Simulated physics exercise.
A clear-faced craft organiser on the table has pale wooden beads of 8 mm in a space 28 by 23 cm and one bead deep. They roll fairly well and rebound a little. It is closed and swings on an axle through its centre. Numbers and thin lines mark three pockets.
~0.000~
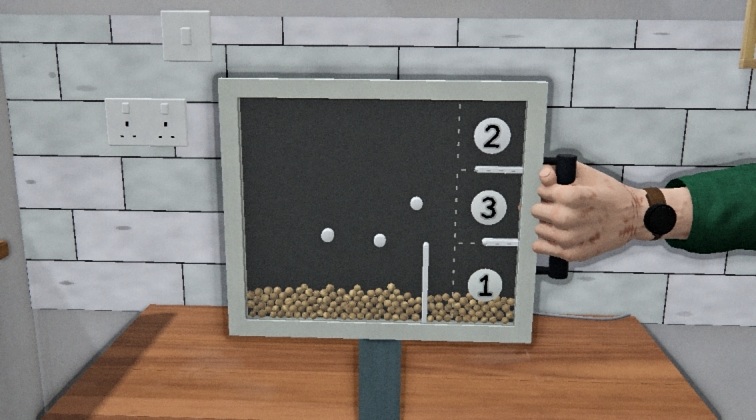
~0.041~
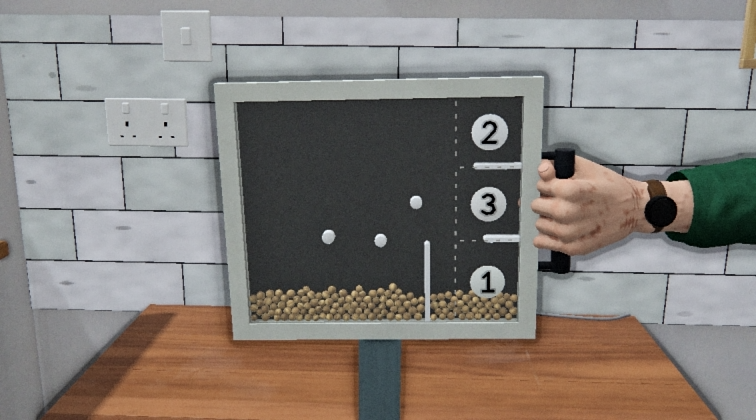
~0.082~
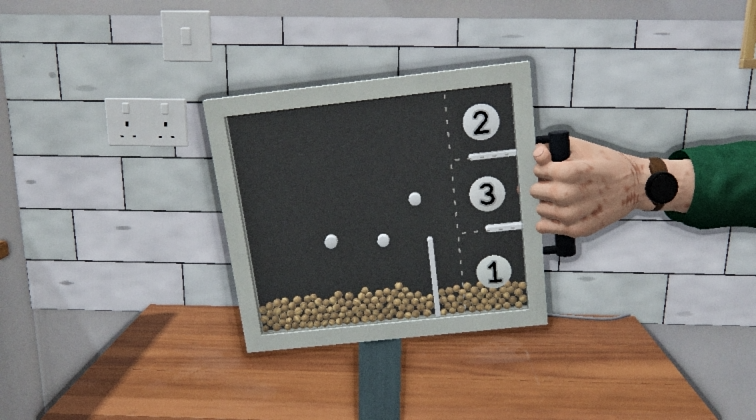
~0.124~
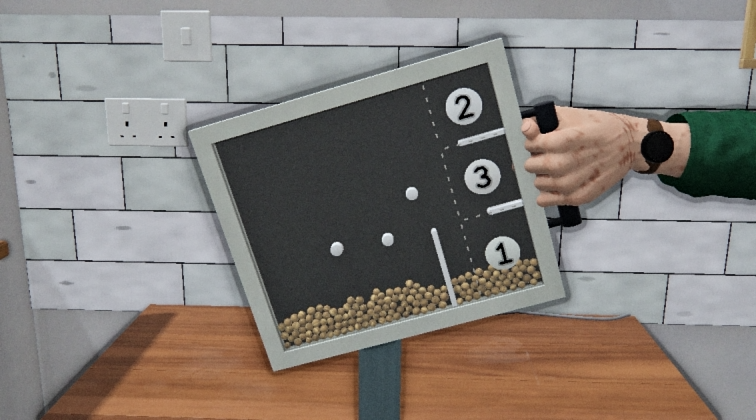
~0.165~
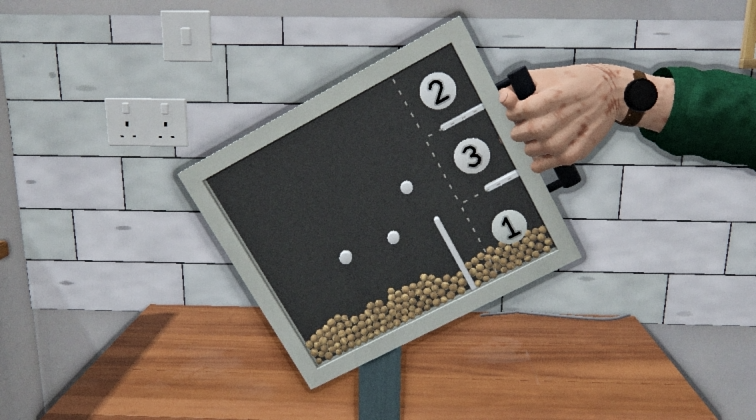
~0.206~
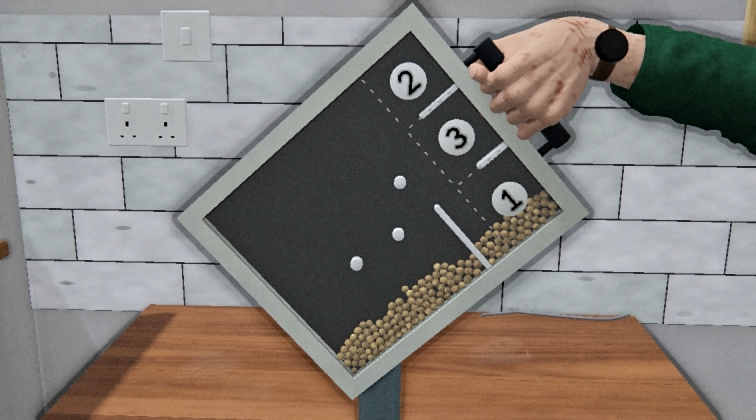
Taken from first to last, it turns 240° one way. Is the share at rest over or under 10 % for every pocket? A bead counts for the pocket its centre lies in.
No. 1: Under, no. 2: Over, no. 3: Over 10 %.
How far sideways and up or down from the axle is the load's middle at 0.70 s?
About 4 cm right and 5 cm below.
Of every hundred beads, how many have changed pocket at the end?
About 70 per cent.
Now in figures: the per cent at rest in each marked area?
Pocket 1: 5; pocket 2: 50; pocket 3: 25.
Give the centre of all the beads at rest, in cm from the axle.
Some 1 cm right and 12 cm below.
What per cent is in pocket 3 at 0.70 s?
About 20 per cent.
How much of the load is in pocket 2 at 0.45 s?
About 0 per cent.
By 0.45 s, it stands 117° anticlockwise; the beads' middle is 9 cm right of and level with the centre; no. 1, 15 %.
By 0.70 s, it has come round 195° anticlockwise; the beads' middle is 4 cm right of and 5 cm below the centre; no. 1, 5 %, no. 2, 5 %, no. 3, 20 %.
By 0.92 s, it has come round 240° anticlockwise; the beads' middle is 3 cm right of and 9 cm below the centre; no. 1, 5 %, no. 2, 40 %, no. 3, 20 %.
At rest by 1.6 s, it has come round 240° anticlockwise; no. 1, 5 %, no. 2, 50 %, no. 3, 25 %, elsewhere 25 %.
